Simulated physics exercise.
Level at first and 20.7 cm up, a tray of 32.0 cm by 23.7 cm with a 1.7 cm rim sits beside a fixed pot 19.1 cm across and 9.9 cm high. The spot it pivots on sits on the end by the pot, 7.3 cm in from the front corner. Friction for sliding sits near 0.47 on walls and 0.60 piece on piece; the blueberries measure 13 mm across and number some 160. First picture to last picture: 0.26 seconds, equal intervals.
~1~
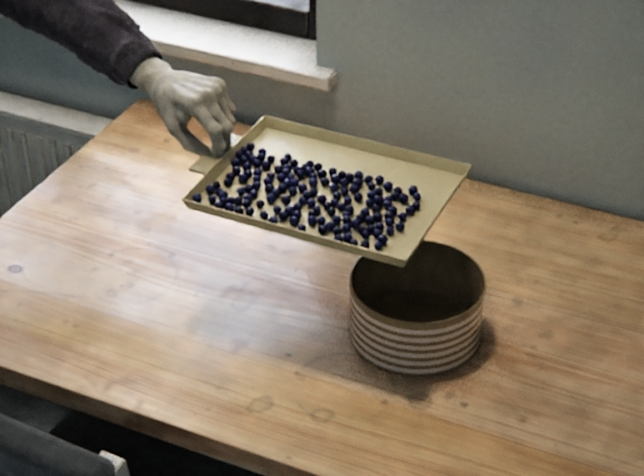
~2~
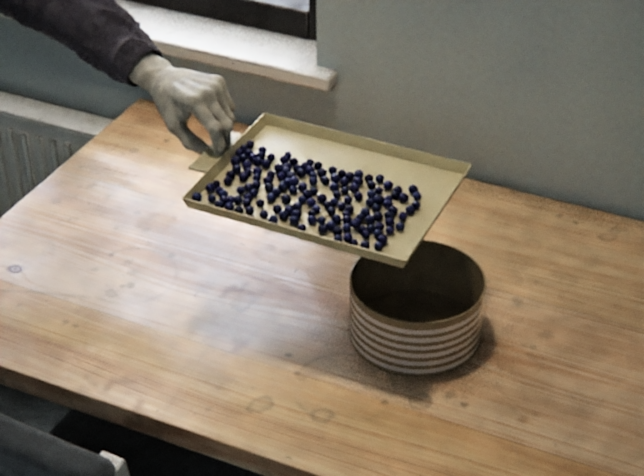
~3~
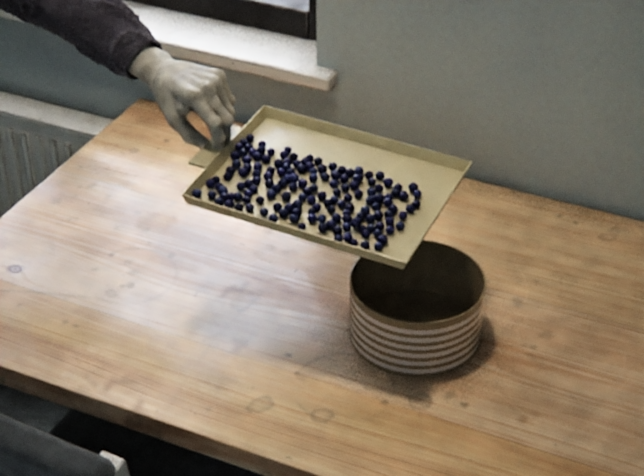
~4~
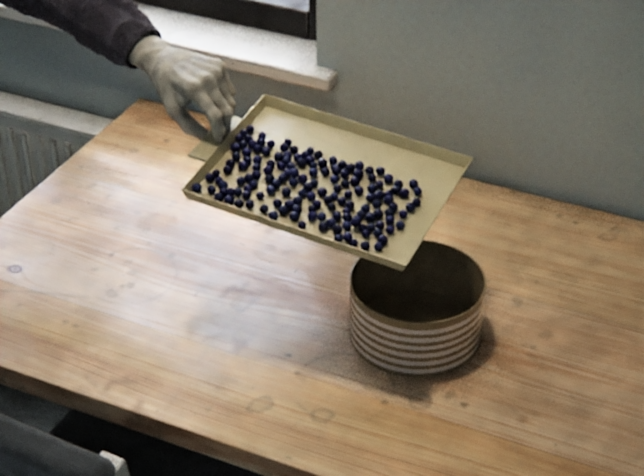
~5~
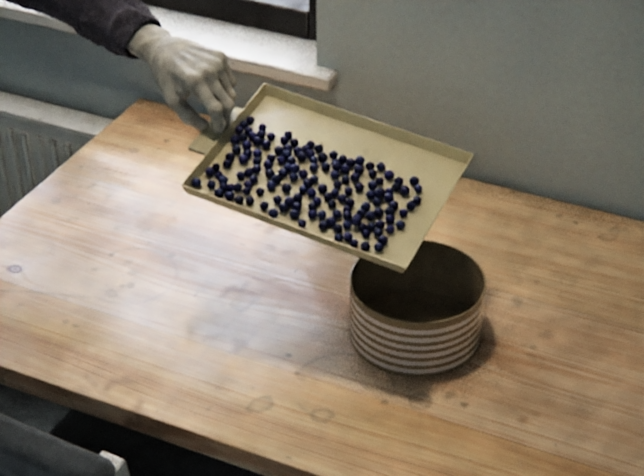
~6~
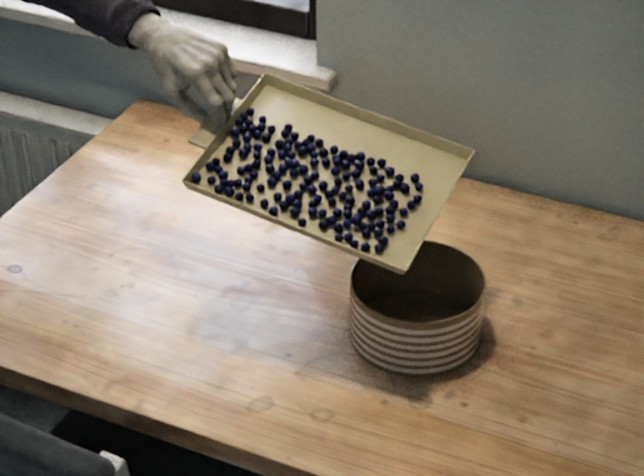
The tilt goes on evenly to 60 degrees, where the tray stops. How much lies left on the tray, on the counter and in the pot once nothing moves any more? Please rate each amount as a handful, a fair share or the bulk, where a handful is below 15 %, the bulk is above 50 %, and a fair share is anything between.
Tray: The bulk; counter: A handful; pot: A handful.
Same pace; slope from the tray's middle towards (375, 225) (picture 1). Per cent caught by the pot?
About 0 per cent.
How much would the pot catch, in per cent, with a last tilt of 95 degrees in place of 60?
Roughly 10 %.
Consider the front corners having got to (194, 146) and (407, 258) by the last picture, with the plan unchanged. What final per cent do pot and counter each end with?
Pot 10; counter 20.
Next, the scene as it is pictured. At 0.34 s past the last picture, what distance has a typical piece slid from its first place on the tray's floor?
Roughly 6 cm.
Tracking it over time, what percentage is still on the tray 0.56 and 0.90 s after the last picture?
About 100, 95.
Then, 0.34 s after the last picture, tilt 37 degrees; the tray holds 100 %, the pot 0 %.
Then, 0.56 s after the last picture, tilt 51 degrees; the tray holds 100 %, the pot 0 %.
Then, 0.90 s after the last picture, tilt 60 degrees; the tray holds 95 %, the pot 0 %.
In the end, tray 95 %, counter 5 %, pot 0 %.
